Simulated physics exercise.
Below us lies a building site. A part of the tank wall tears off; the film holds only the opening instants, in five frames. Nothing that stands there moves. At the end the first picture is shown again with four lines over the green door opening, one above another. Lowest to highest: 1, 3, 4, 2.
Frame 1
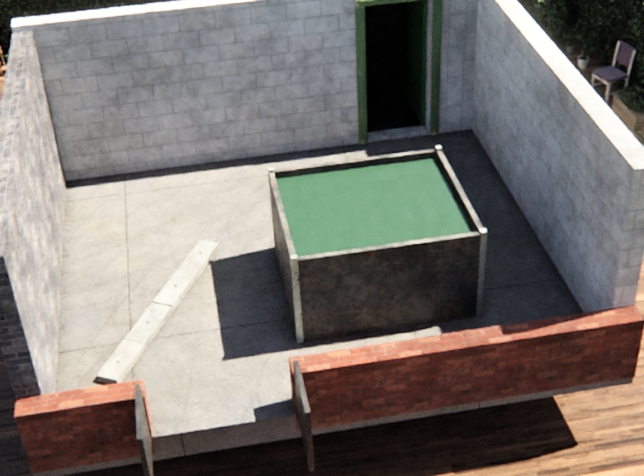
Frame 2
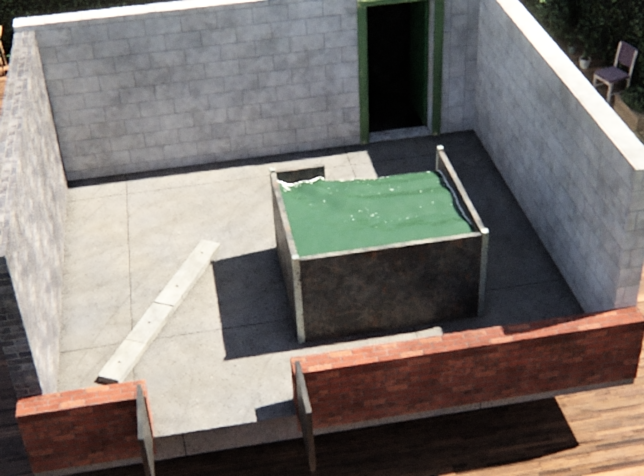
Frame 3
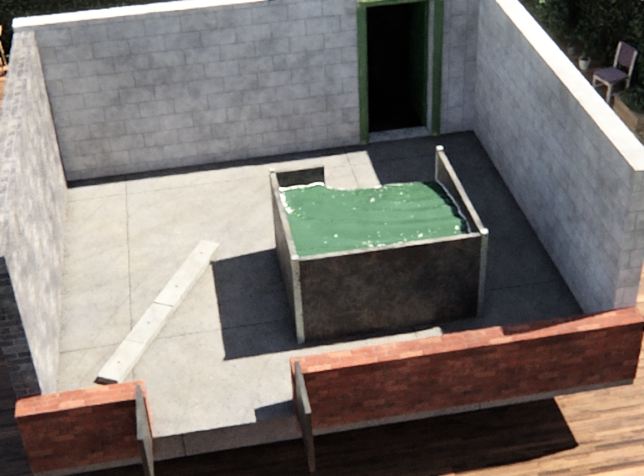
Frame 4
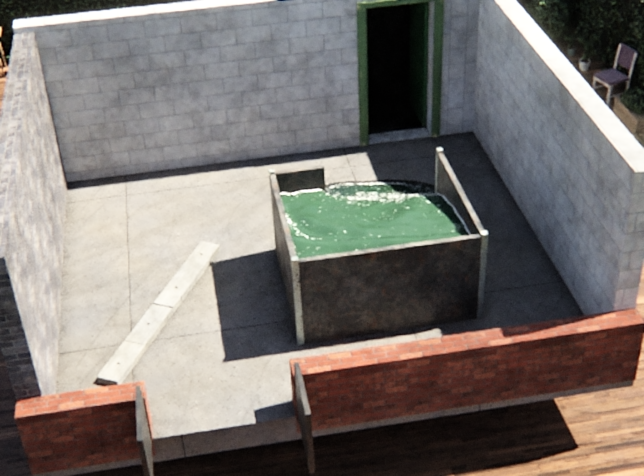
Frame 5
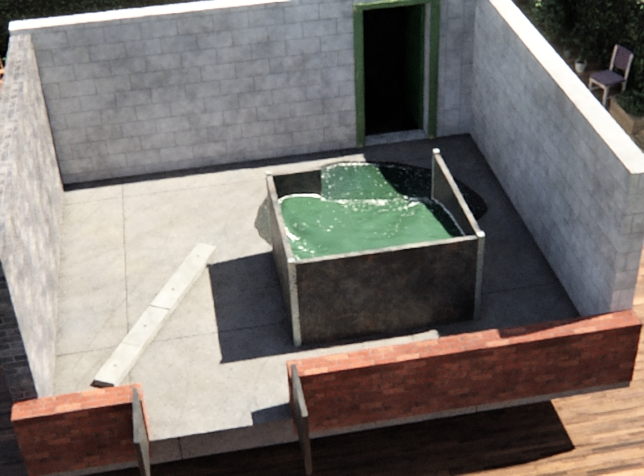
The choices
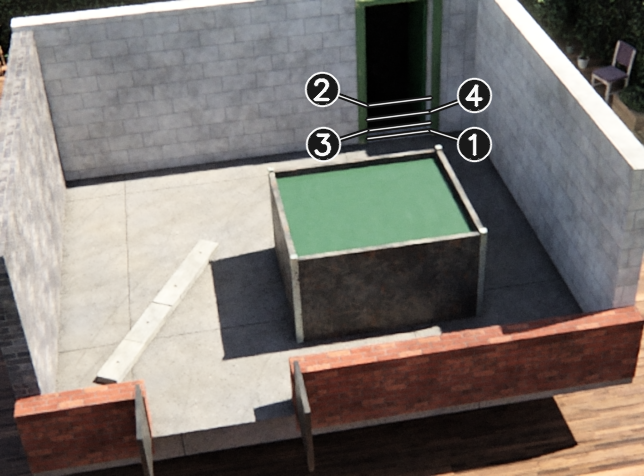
Green water sat still in a square tank inside a walled yard, then dropped away at the back, churned with white froth, and spread onto the concrete floor behind, near the green doorway.
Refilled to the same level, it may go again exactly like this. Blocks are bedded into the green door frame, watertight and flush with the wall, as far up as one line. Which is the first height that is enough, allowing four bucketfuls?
The answer is height 2.
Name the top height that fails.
Height 4.
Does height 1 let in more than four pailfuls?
Yes.
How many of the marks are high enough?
One of them.
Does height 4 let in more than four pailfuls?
Yes, that goes wrong.
On the marked copy, 1 at (399, 134); 2 at (399, 101); 3 at (399, 126); 4 at (399, 115); from the bottom up 1, 3, 4, 2.
Choosing 1, dozens of bucketfuls pour in.
Choosing 2, a splash gets over, under a bucket.
Choosing 3, dozens of bucketfuls pour in.
Choosing 4, about 11 bucketfuls get in.
